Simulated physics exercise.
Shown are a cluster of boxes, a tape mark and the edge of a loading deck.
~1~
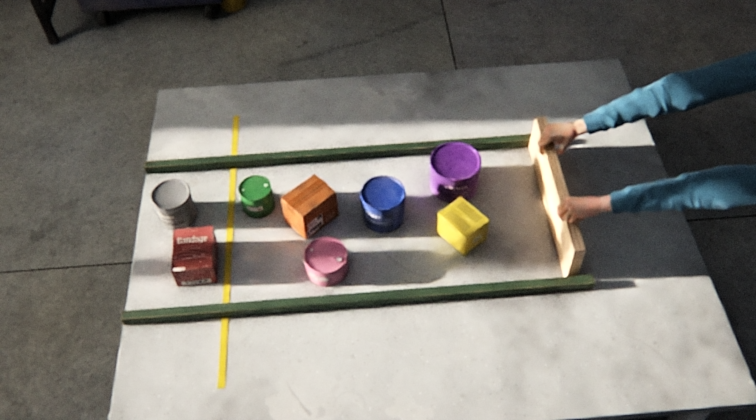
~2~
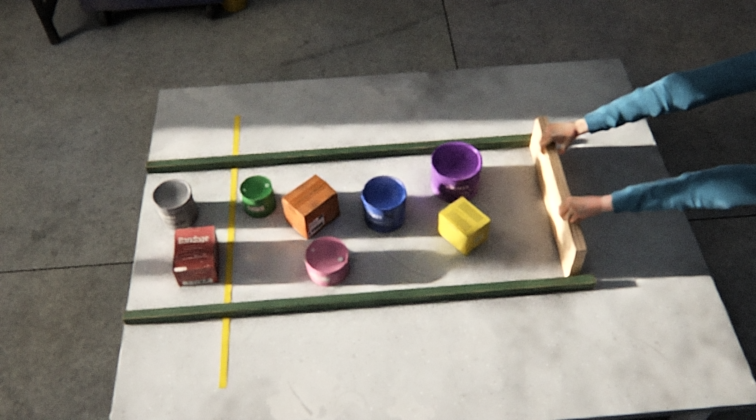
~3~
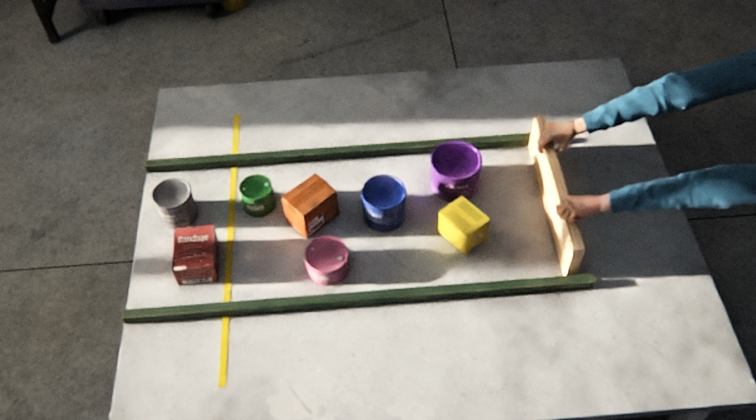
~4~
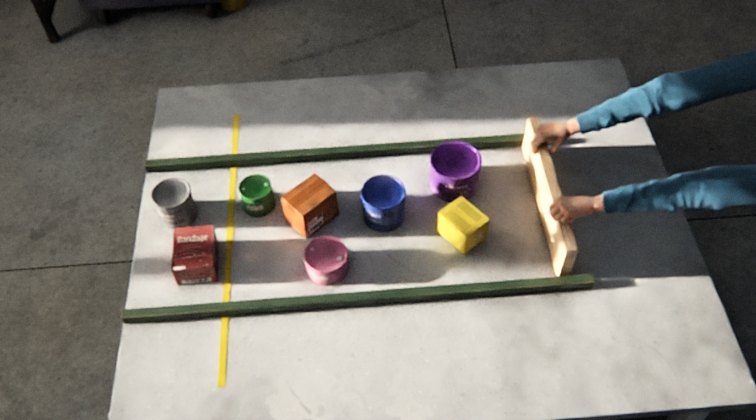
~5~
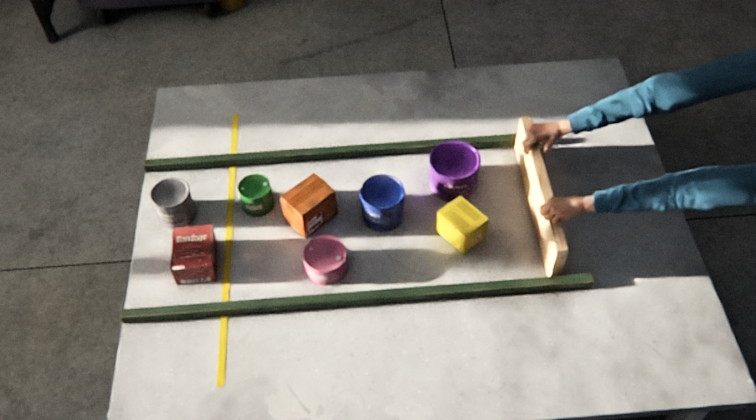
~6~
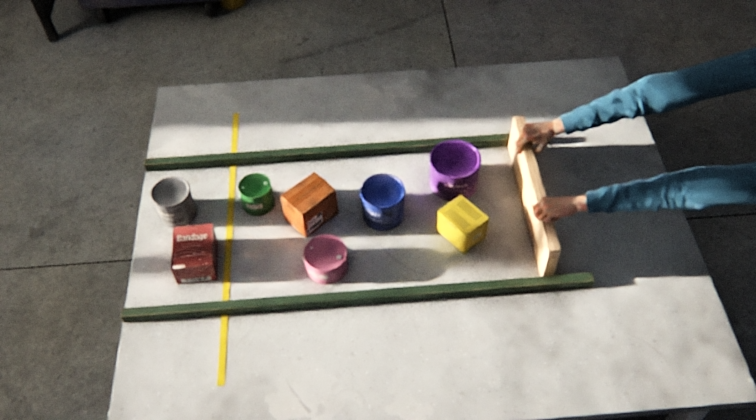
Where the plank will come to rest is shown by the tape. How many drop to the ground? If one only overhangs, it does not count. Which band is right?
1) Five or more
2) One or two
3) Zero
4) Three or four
(2) One or two.
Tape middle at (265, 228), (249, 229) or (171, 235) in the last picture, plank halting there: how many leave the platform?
Respectively, 0, 1 and 5.
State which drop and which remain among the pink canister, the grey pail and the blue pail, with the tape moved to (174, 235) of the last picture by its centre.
Well, the pink canister hangs in there, the grey pail leaves the top, and the blue pail leaves the top.
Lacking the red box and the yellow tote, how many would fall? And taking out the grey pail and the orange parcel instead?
That makes 0 fallen, then 0 fallen in the other try.
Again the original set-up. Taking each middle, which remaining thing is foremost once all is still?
The green canister, that one.
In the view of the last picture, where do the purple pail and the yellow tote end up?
(203, 188) and (209, 237), roughly.
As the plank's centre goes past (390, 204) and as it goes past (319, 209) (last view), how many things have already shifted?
The first count is 4, and then it's 6.
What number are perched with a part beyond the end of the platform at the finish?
The answer comes to 3.
Soon after, none off yet; grey pail at rest near (174, 203); red box at rest near (195, 254); green canister at rest near (257, 194).
After that, none off yet; grey pail at rest near (174, 203); red box at rest near (195, 254); green canister displaced a little near (242, 192).
And then, none off yet; grey pail displaced a little near (157, 201); red box moving near (191, 256); green canister displaced well along near (186, 178).
In the end, the number that fall off is one or two; gone, grey pail.
